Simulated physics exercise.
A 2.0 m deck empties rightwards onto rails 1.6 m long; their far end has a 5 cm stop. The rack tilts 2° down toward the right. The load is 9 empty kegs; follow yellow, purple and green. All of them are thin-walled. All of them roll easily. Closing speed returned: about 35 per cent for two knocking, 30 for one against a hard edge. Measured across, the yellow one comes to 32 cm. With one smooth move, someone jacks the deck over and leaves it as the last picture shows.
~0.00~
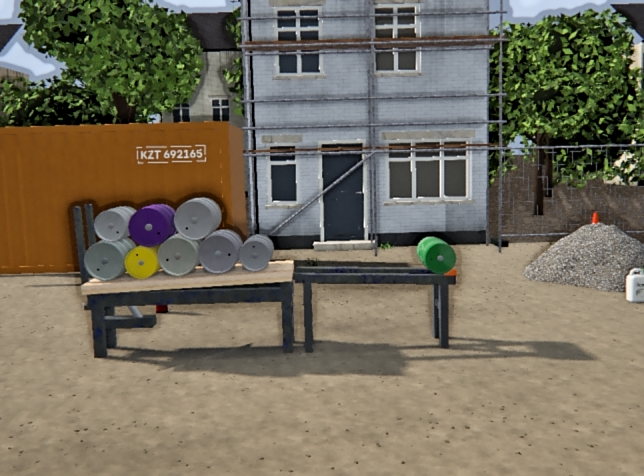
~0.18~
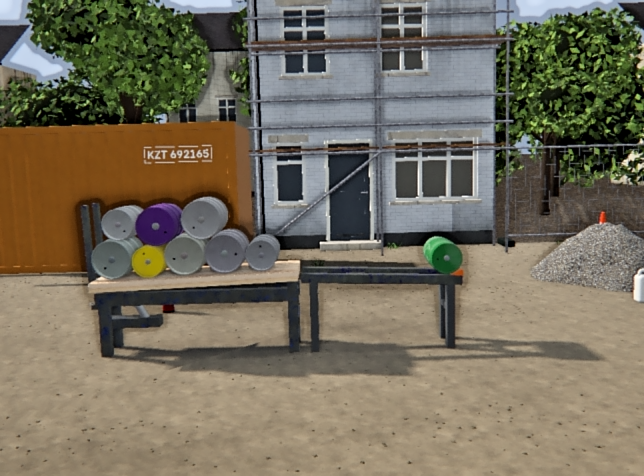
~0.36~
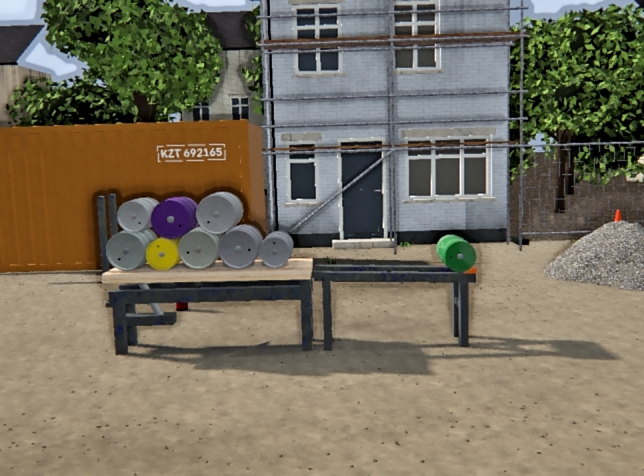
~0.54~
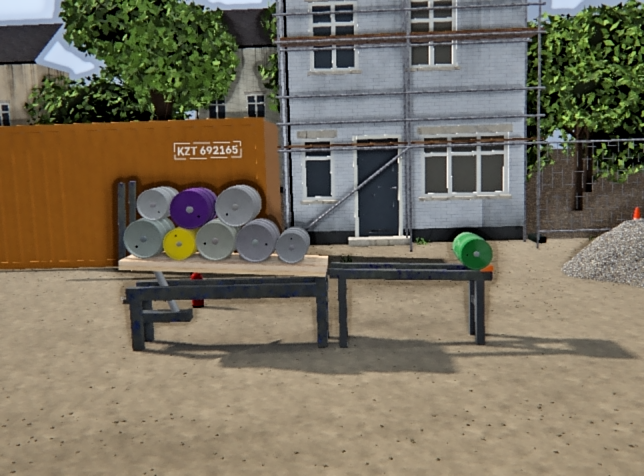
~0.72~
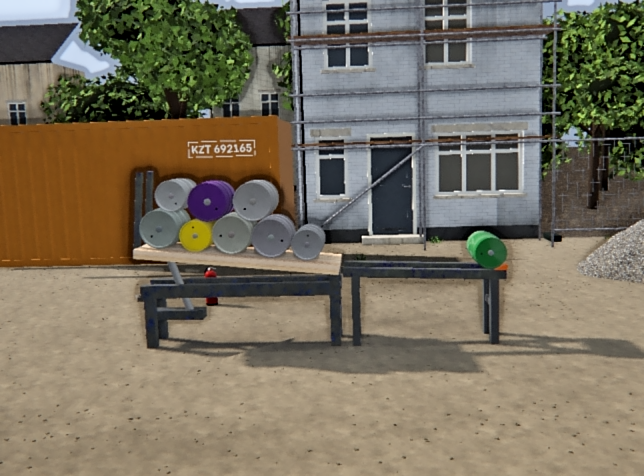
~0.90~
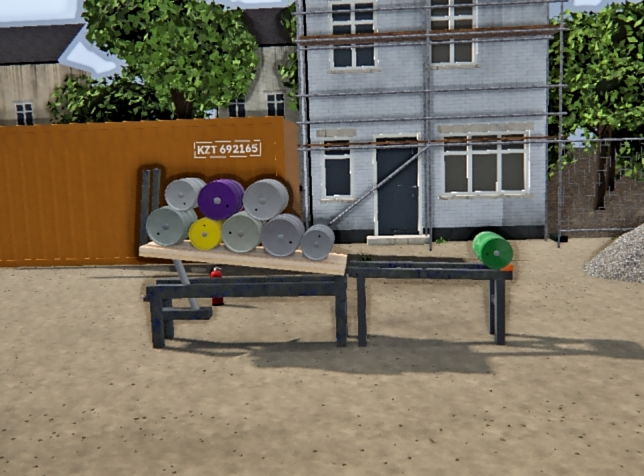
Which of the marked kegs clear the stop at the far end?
Yellow fails to top the stop; purple fails to top the stop; green tops the stop.
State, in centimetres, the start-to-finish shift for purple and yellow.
Moved: Purple 220, yellow 220.
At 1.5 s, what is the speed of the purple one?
Roughly 0.7 m/s.
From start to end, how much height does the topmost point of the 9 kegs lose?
Roughly 5 cm.
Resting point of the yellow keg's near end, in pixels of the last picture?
You'll find it at roughly (419, 253) in the final picture.
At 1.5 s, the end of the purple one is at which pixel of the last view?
Near (245, 204).
After 1.5 s, yellow is on the deck, 115 cm from the hinge, rolling right; purple is up on others, 105 cm from the hinge, rolling right; green is on the rack, 15 cm from the rack's far end; 0 lost over the end.
After 2.3 s, yellow is on the deck, 50 cm from the hinge, rolling right; purple is up on others, 35 cm from the hinge, rolling right; no change for green; 0 lost over the end.
After 3.2 s, yellow is on the rack, 135 cm from the rack's far end, rolling right; purple is up on others, 130 cm from the rack's far end, rolling right; green is over the stop and falling; 1 lost over the end.
At rest (5.7 s), yellow is on the rack, 90 cm from the rack's far end; purple is up on others, 80 cm from the rack's far end; green is beyond the stop, on the ground; 2 lost over the end.
